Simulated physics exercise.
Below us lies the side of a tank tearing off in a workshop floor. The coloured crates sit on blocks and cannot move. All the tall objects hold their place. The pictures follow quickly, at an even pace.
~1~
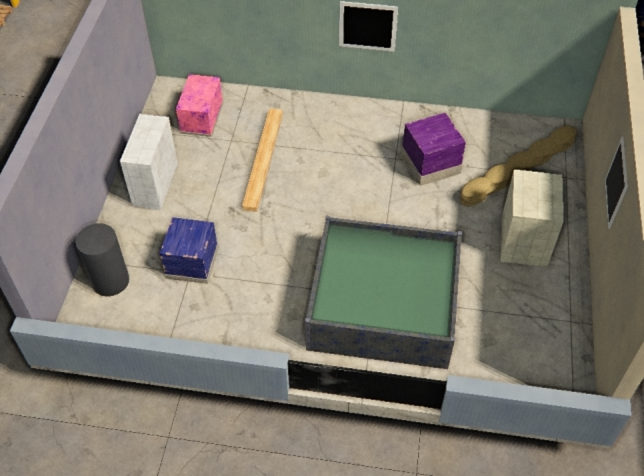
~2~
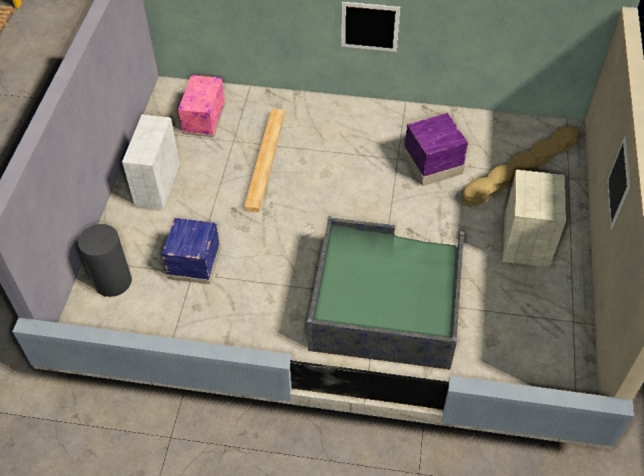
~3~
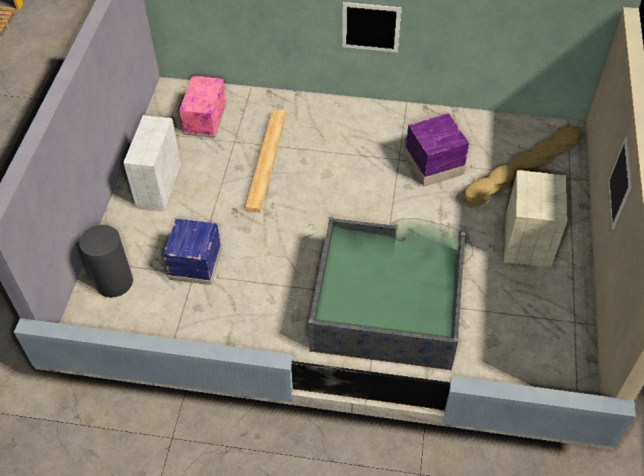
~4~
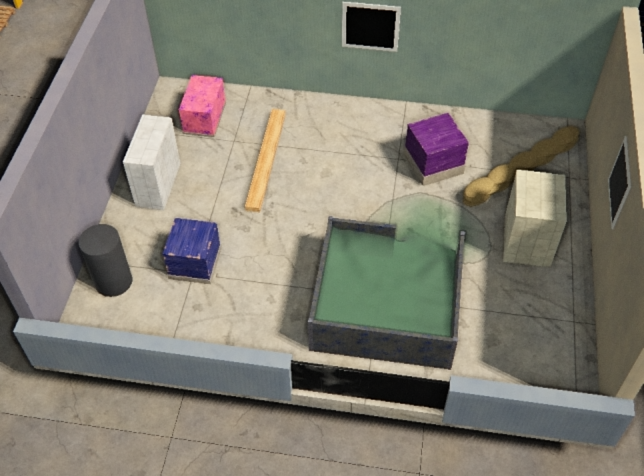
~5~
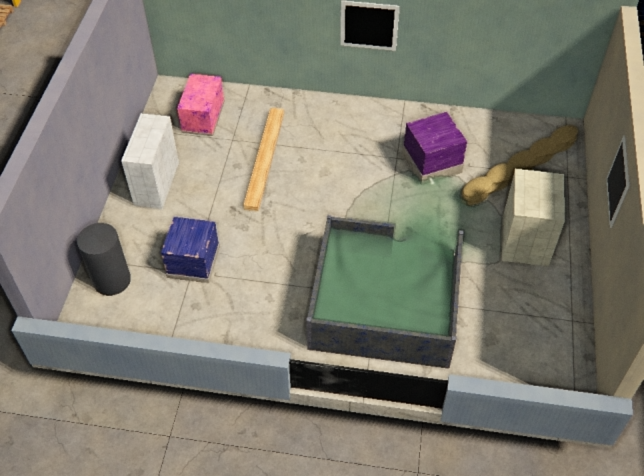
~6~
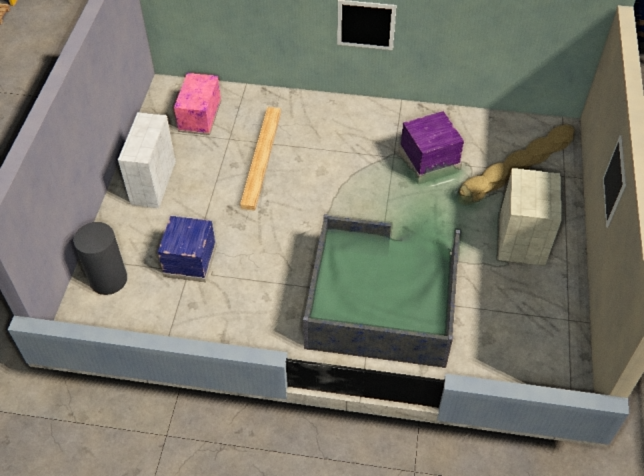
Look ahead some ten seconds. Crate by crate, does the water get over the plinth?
In the end: The purple crate is wetted; the pink crate is wetted; the blue crate escapes dry.
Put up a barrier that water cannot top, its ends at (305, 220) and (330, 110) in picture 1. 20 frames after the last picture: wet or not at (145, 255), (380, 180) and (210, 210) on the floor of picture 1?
In that order: No water, covered, free of water.
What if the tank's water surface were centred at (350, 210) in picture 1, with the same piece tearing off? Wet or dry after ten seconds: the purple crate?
Purple is soaked.
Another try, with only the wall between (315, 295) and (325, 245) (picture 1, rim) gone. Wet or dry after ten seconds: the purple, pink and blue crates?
My reading: The purple crate remains dry; the pink crate takes water; the blue crate is wetted.
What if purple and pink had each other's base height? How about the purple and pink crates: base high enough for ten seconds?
Then: The purple crate is wetted, the pink crate remains dry.
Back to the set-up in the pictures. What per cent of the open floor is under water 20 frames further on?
Roughly 45 per cent.
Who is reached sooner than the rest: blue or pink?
That is the pink crate.
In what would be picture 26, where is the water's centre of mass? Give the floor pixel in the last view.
Near (409, 207).
A moment on, water covers 20 % of the floor; the purple crate water round its plinth, the pink crate not reached, the blue crate not reached.
Next, water covers 30 % of the floor; the purple crate water round its plinth, the pink crate not reached, the blue crate not reached.
Then, water covers 45 % of the floor; the purple crate water round its plinth, the pink crate water round its plinth, the blue crate not reached.
Later, water covers 70 % of the floor; the purple crate water round its plinth, the pink crate water round its plinth, the blue crate water round its plinth.
In the end, water covers 95 % of the floor; the purple crate was topped, the pink crate was topped, the blue crate stayed above the water.
